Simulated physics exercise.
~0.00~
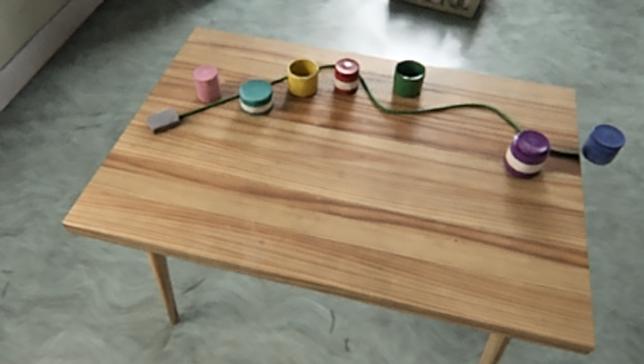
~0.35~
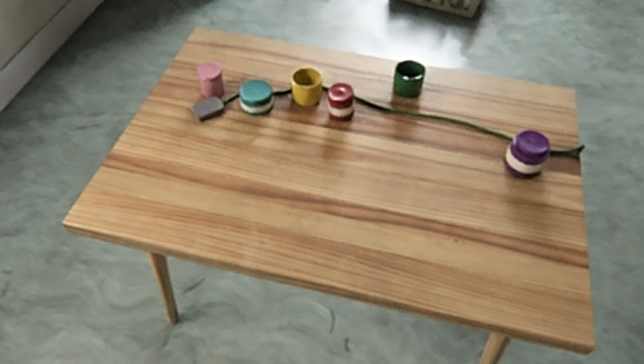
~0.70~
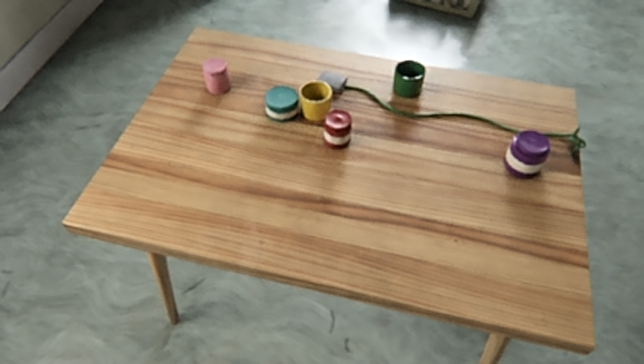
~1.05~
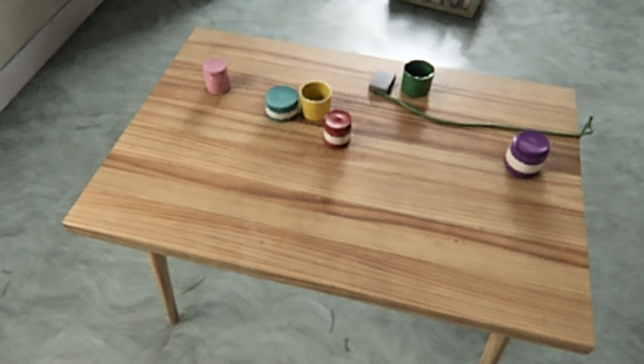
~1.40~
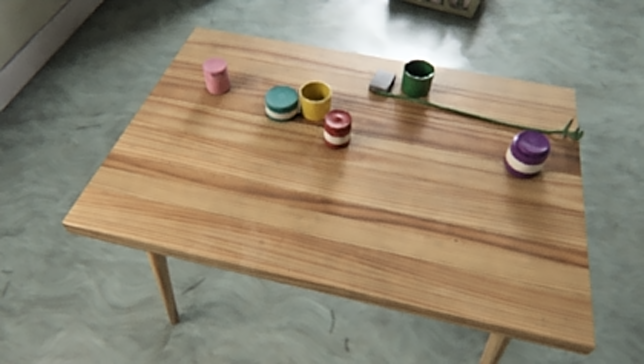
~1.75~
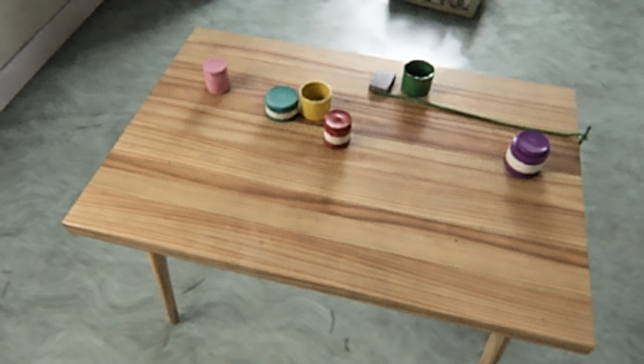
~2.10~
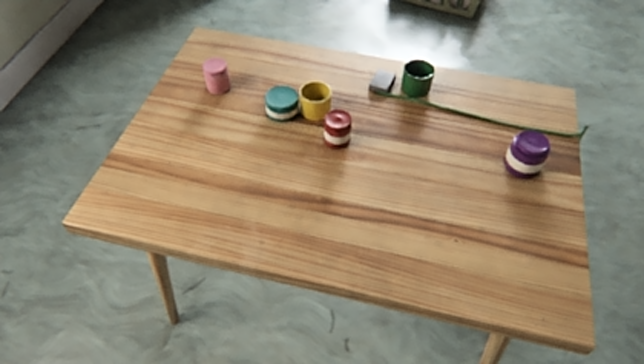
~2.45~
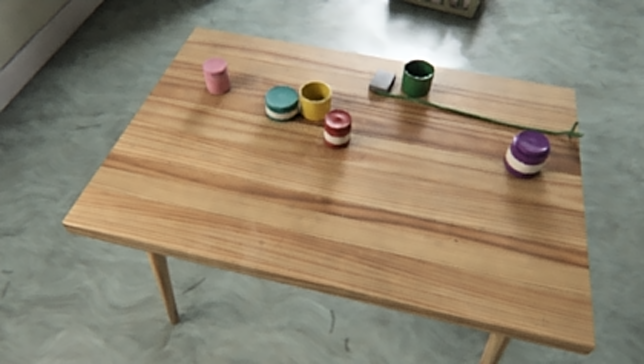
A wooden table holds jars as a falling blue speaker drags a grey phone rightward, which stops.
